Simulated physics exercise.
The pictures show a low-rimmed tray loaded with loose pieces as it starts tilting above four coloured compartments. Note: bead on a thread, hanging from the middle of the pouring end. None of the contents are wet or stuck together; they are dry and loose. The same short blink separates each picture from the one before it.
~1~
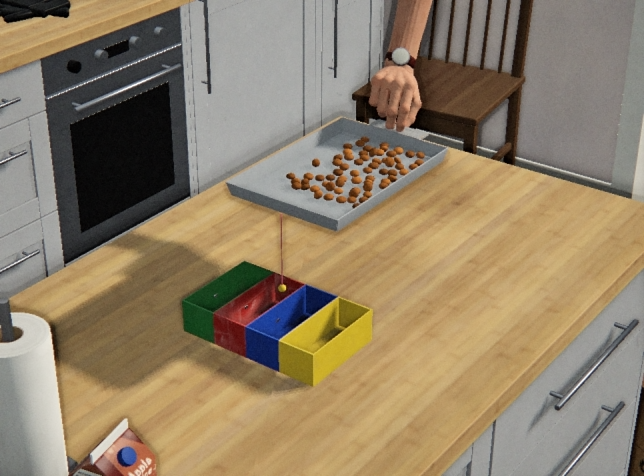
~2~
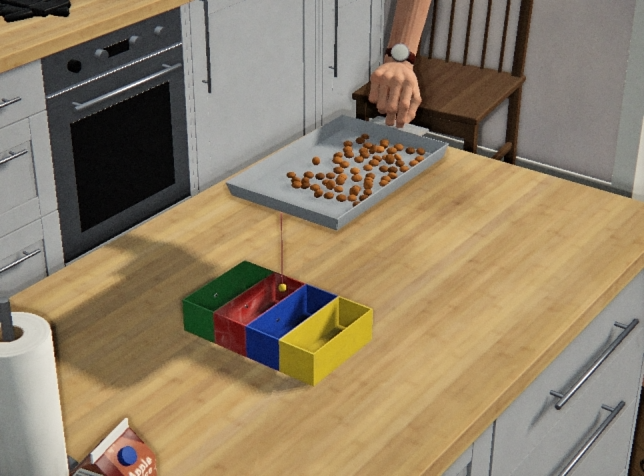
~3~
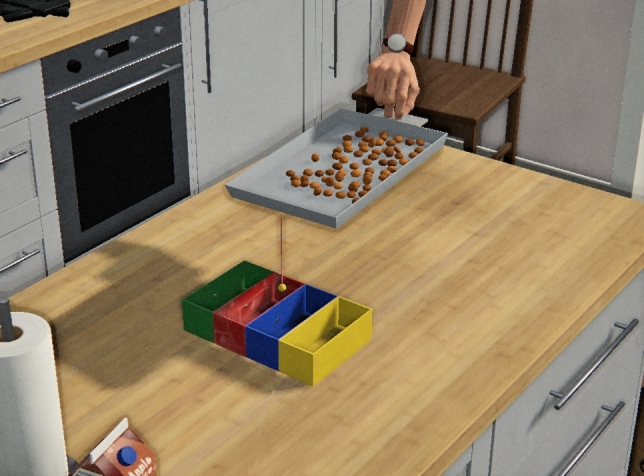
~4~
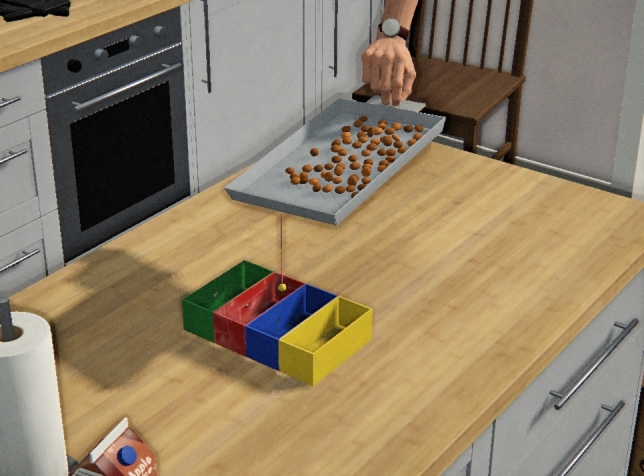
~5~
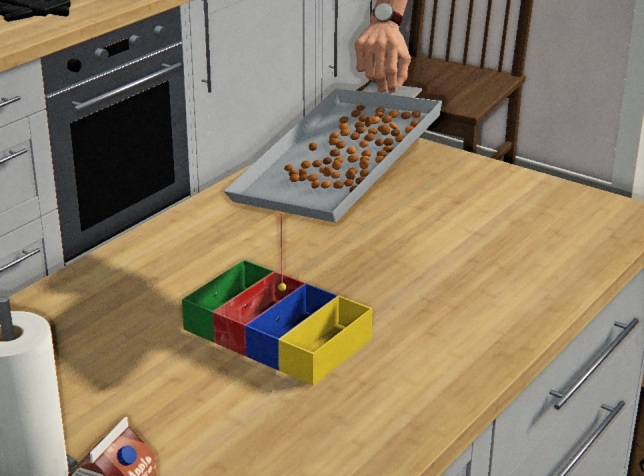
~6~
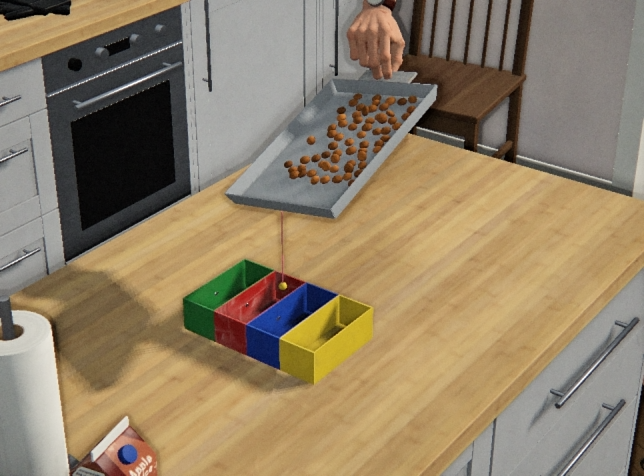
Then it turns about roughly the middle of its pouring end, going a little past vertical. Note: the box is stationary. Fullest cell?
Green.
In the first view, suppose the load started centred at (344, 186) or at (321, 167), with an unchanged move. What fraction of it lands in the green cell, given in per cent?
In order, about 90 and 80 in a hundred.
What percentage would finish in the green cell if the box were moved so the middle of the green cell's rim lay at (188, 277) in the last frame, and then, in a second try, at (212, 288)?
About 10% on the first try and 70% on the second.
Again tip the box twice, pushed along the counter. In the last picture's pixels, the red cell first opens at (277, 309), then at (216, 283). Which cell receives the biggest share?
That green cell; that red cell.
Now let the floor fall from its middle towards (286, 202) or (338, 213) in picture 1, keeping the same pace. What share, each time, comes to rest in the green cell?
I'd put it at some 40 % and then some 0 %.
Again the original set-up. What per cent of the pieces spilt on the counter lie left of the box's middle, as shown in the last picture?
Looks to be around 100 per cent of the spill.
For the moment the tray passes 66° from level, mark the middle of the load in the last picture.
In the last view the centre sits at roughly (249, 195).
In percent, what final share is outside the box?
Close to 20 in a hundred.
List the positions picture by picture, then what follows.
Corners of the pouring end at (231, 181) and (337, 217), level; middle of the load at (355, 173), bits of cat kibble; bead on its thread at (282, 288); green cell at (199, 319); red cell at (230, 332); blue cell at (263, 346); yellow cell at (297, 360), in the first frame.
Corners of the pouring end at (231, 182) and (337, 216), level; middle of the load at (355, 171), in the second frame.
Corners of the pouring end at (230, 184) and (335, 214), tipped barely, lowest at the left corner; middle of the load at (354, 166), in the third frame.
Corners of the pouring end at (230, 186) and (334, 212), tipped a little, lowest at the left corner; middle of the load at (353, 158), in the fourth frame.
Corners of the pouring end at (229, 189) and (332, 209), tipped clearly, lowest at the left corner; middle of the load at (351, 150), in the fifth frame.
Corners of the pouring end at (229, 191) and (330, 206), tipped clearly, lowest at the left corner; middle of the load at (349, 142); green cell at (199, 317); red cell at (231, 330); blue cell at (263, 344); yellow cell at (297, 358), in the sixth frame.
Soon after the last picture, tray tipped steeply; nearly all on the tray; a small part falling or outside the box.
A little later, tray tipped past a quarter turn; a small part on the tray; about two thirds in the green cell; a stray few in the red cell; about a quarter falling or outside the box.
Later still, tray tipped past a quarter turn; most in the green cell; a stray few in the red cell; a small part falling or outside the box.
At rest, tray tipped past a quarter turn; most in the green cell; a stray few in the red cell; none in the yellow cell; none in the blue cell; a small part outside the box.
